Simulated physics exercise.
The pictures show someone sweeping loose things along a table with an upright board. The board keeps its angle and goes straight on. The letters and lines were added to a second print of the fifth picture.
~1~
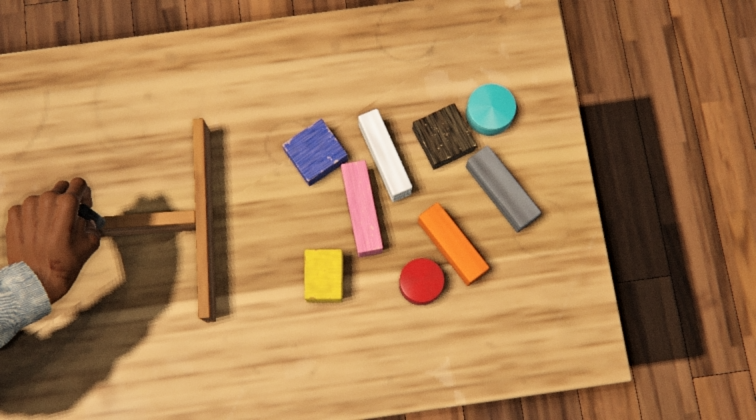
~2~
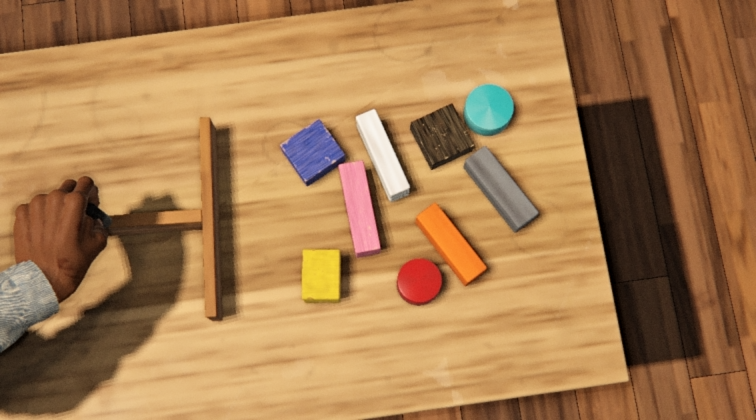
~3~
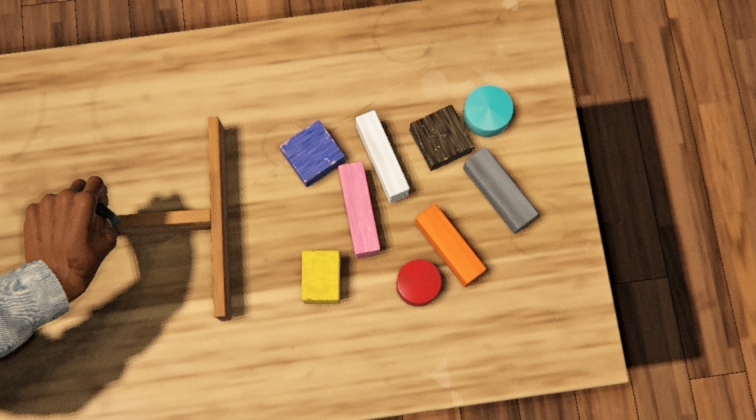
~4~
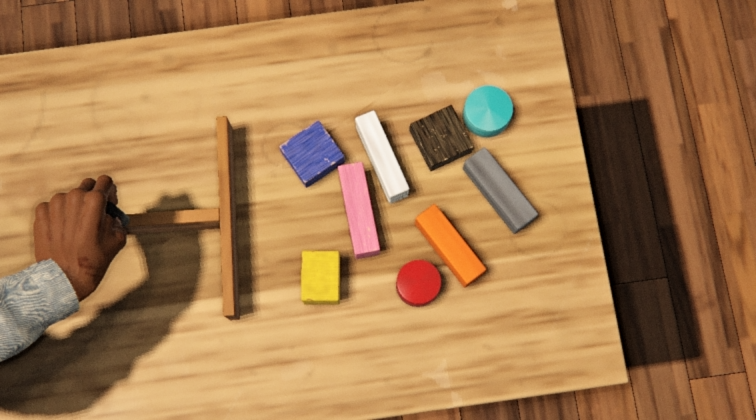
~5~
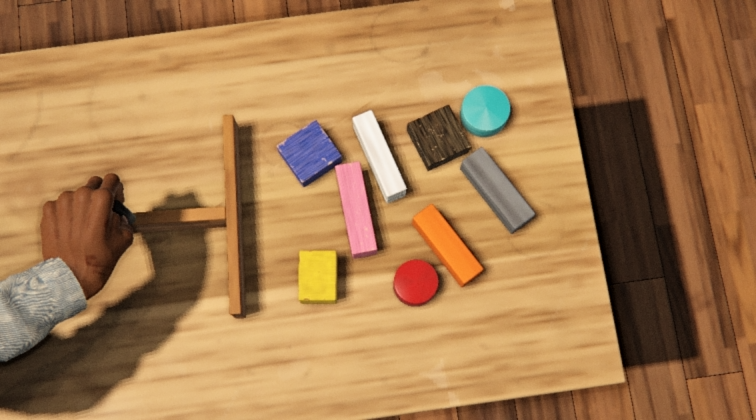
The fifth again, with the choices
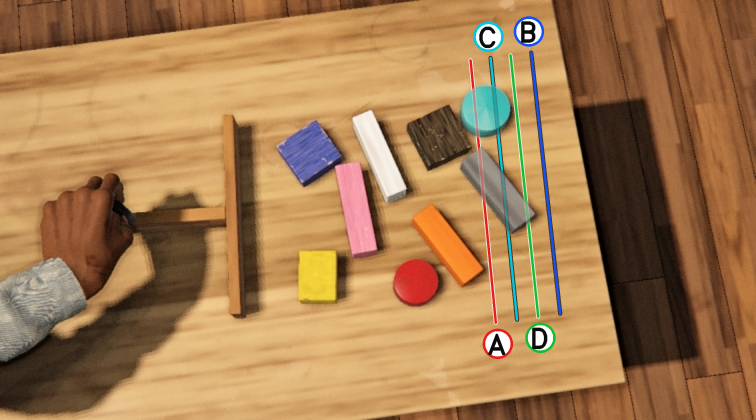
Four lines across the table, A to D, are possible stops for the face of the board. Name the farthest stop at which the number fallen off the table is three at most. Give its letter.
Up to line C.
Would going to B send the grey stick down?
Yes.
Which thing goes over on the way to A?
It is the turquoise tin.
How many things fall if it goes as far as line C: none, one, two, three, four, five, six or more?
By then, three.
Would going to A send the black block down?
By then, no.
On the marked copy, A at (483, 187); B at (545, 179); C at (503, 184); D at (524, 182).
With C. Early on, board (330, 199); yellow block (359, 272); blue block (360, 155).
Further on, board (428, 185); turquoise tin (557, 98); grey stick (535, 204).
At the end, board (503, 175); grey stick over the edge; turquoise tin over the edge; three fallen.
As for the rest, A is within the limit but short; B drops six; D drops four.
